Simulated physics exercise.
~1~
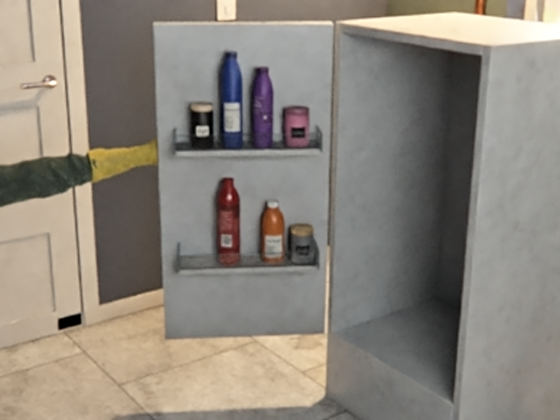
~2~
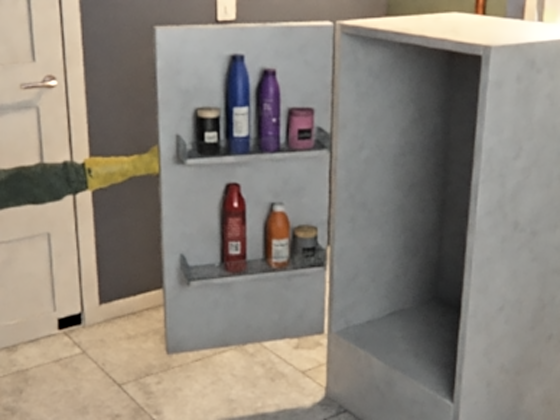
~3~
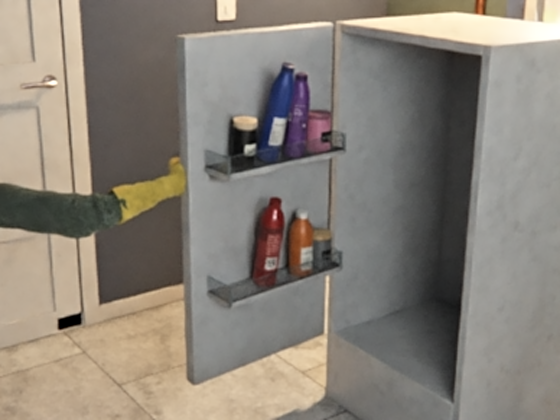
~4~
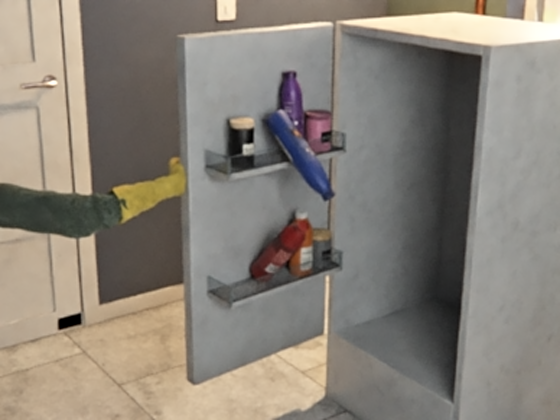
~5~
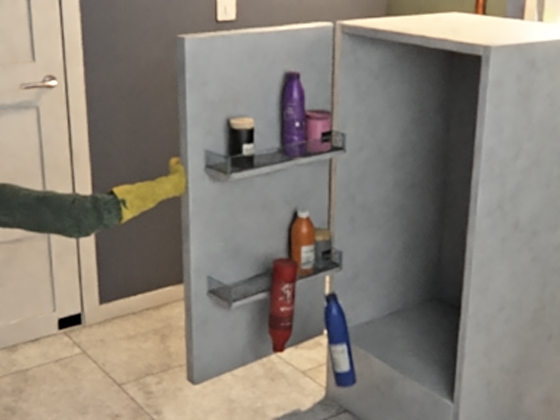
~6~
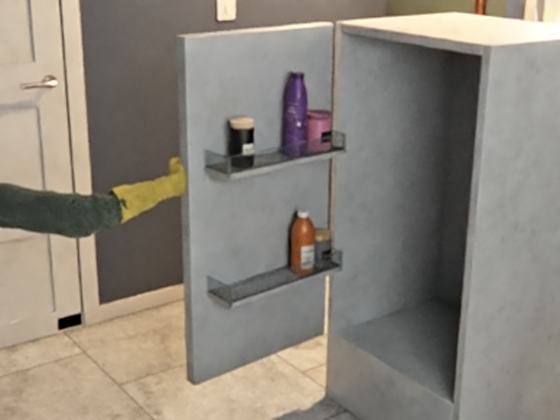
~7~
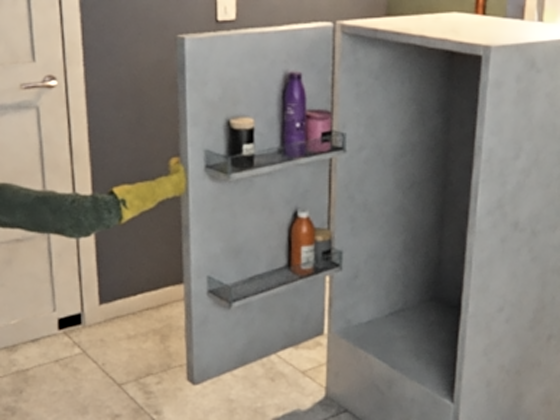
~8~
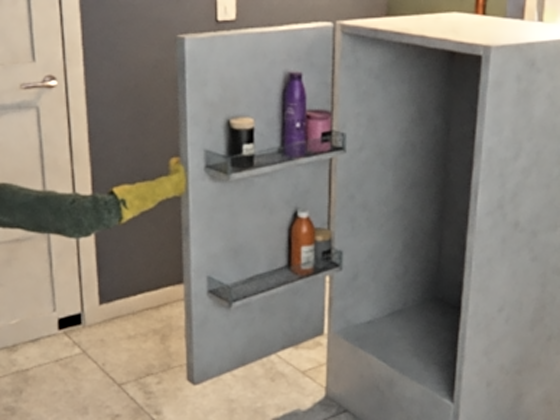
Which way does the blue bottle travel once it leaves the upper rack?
It travels downwards, dropping past the lower rack towards the floor.
